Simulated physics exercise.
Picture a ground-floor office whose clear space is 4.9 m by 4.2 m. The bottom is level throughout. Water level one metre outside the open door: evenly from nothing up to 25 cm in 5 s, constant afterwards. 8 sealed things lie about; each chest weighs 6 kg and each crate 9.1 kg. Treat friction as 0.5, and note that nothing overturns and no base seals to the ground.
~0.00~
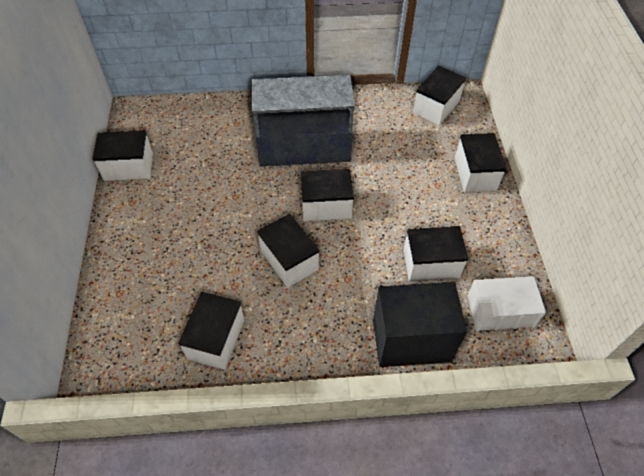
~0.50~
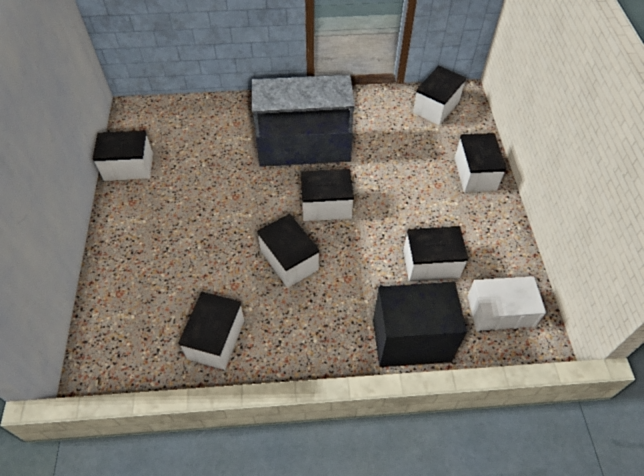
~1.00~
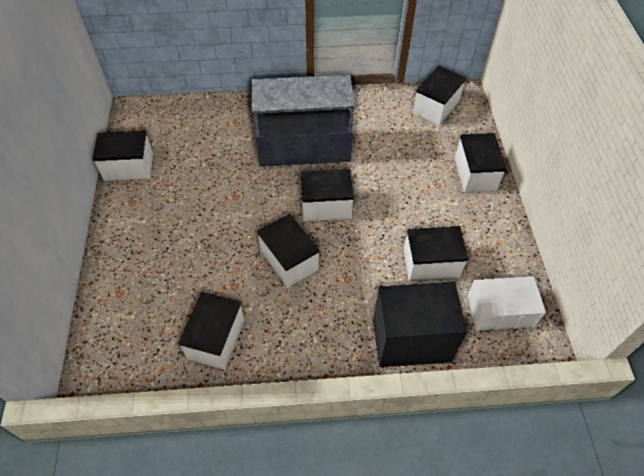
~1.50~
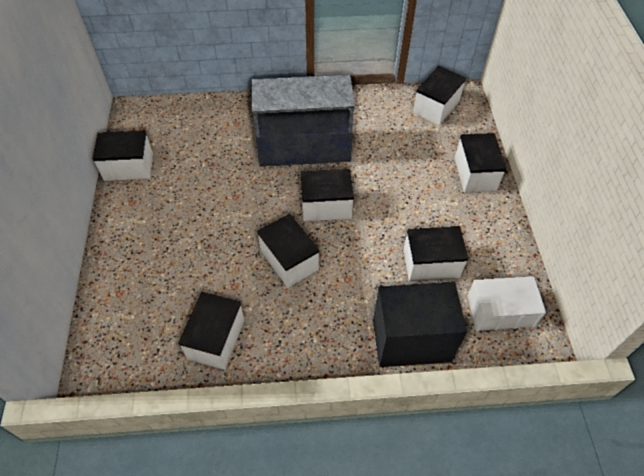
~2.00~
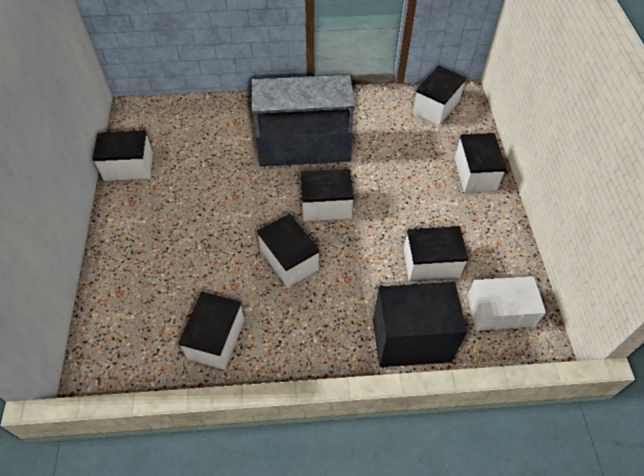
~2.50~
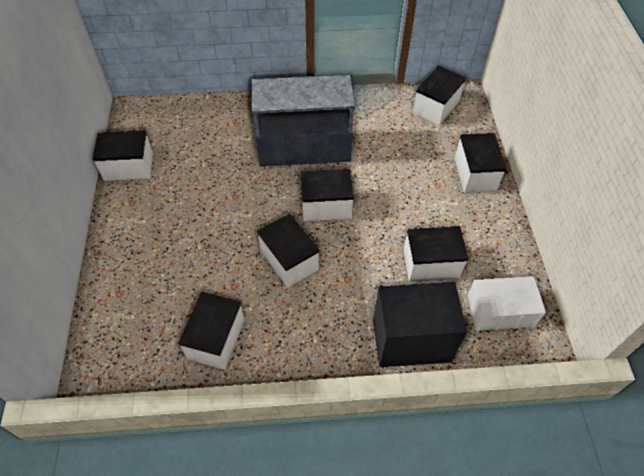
Black-topped white boxes sitting still on a speckled floor as the grey ground outside the walls and doorway turns blue-green.
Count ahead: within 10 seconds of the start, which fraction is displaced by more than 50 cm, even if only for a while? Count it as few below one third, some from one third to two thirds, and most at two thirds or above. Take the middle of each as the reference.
Some.
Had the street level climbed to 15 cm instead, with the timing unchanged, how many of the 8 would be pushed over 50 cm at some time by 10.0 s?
I count 2 of them in that case.
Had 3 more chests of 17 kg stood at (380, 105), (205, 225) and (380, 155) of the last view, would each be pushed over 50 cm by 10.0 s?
Beyond the limit; within the limit; beyond the limit.
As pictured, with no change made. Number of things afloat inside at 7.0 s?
Tally: 3 of them.
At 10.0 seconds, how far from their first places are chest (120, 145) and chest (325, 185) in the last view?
Net displacement, in order: 200 cm; 0 cm.
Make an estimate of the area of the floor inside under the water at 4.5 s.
Somewhere around 5.5 m2, roughly.
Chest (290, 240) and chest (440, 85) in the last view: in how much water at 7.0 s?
Around 1 cm and 2 cm.
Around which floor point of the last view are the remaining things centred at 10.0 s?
I'd put it around (344, 257).
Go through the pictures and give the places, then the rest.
The first frame shows a chest at (438, 244), on the bottom; a chest at (210, 322), on the bottom; 0.0 m2 under water; 0 of 8 have shifted.
The second frame shows a chest at (438, 244), on the bottom; a chest at (210, 322), on the bottom; 0.0 m2 under water; 0 of 8 have shifted.
The third frame shows a chest at (438, 244), on the bottom; a chest at (210, 322) rests on the ground; water covers 0.0 m2; 0 of 8 have shifted.
The fourth frame shows a chest at (438, 244), on the bottom; a chest at (210, 322), on the bottom; 0.0 m2 under water; 0 of 8 have shifted.
The fifth frame shows a chest at (438, 244), on the bottom; a chest at (210, 322), on the bottom; water covers 0.0 m2; 0 of 8 have shifted.
The sixth frame shows a chest at (438, 244) rests on the ground; a chest at (210, 322), on the bottom; water covers 0.4 m2; 0 of 8 have shifted.
After 3.5 s 0 of 8 are over 50 cm from their spots; 0 afloat.
After 4.5 s 0 of 8 are over 50 cm from their spots; 0 afloat.
After 7.0 s 2 of 8 are over 50 cm from their spots; 3 afloat.
After 10.0 s 4 of 8 are over 50 cm from their spots, and 5 have been at some point; 6 afloat.
